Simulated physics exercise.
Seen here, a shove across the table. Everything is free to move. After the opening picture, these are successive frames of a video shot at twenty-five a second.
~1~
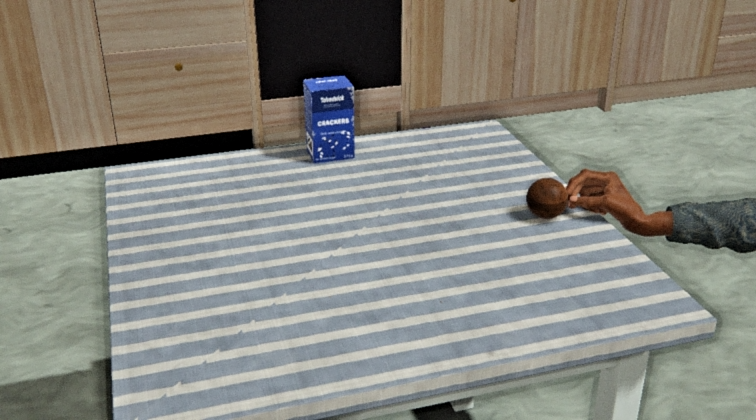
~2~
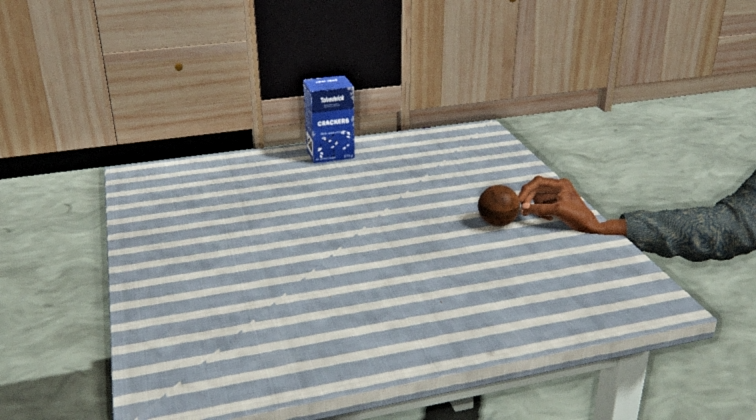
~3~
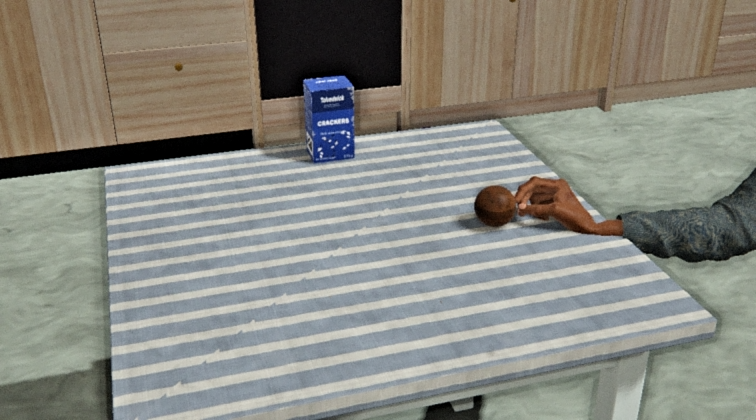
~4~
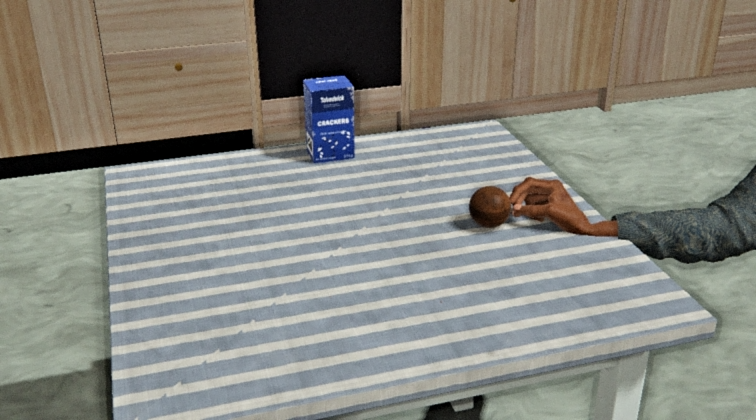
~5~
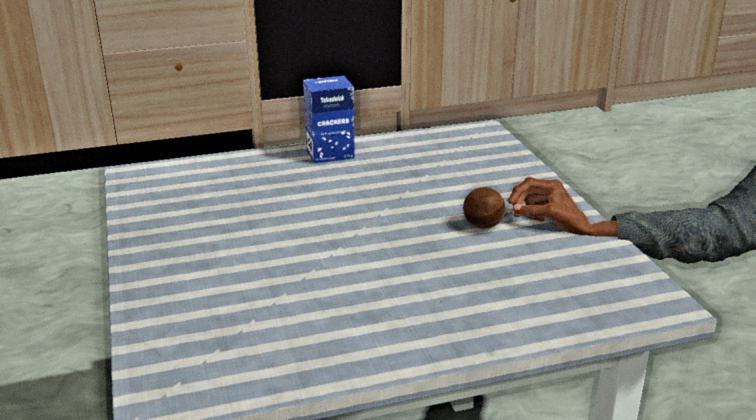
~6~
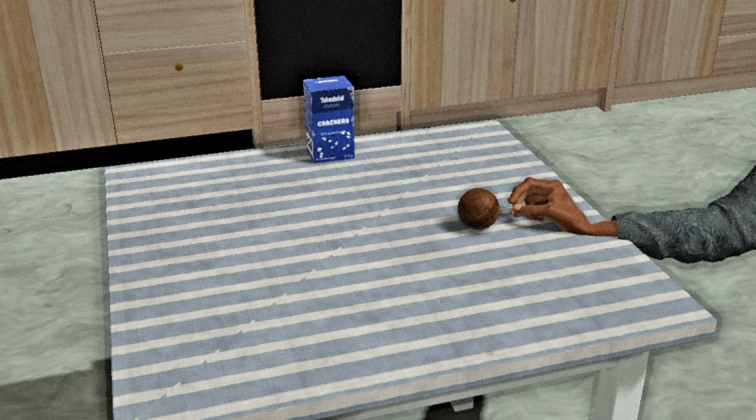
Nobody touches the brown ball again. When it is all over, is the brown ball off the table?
The brown ball stays on the table.
Then, 0.10 s after the last picture, brown ball rolled about its own width near (465, 211).
Then, 0.40 s after the last picture, brown ball rolled about its own width near (434, 216).
Then, 0.70 s after the last picture, brown ball rolled well along near (416, 218).
At rest, moved from the start, brown ball. Seen from the same camera at the end, brown ball near (410, 219).
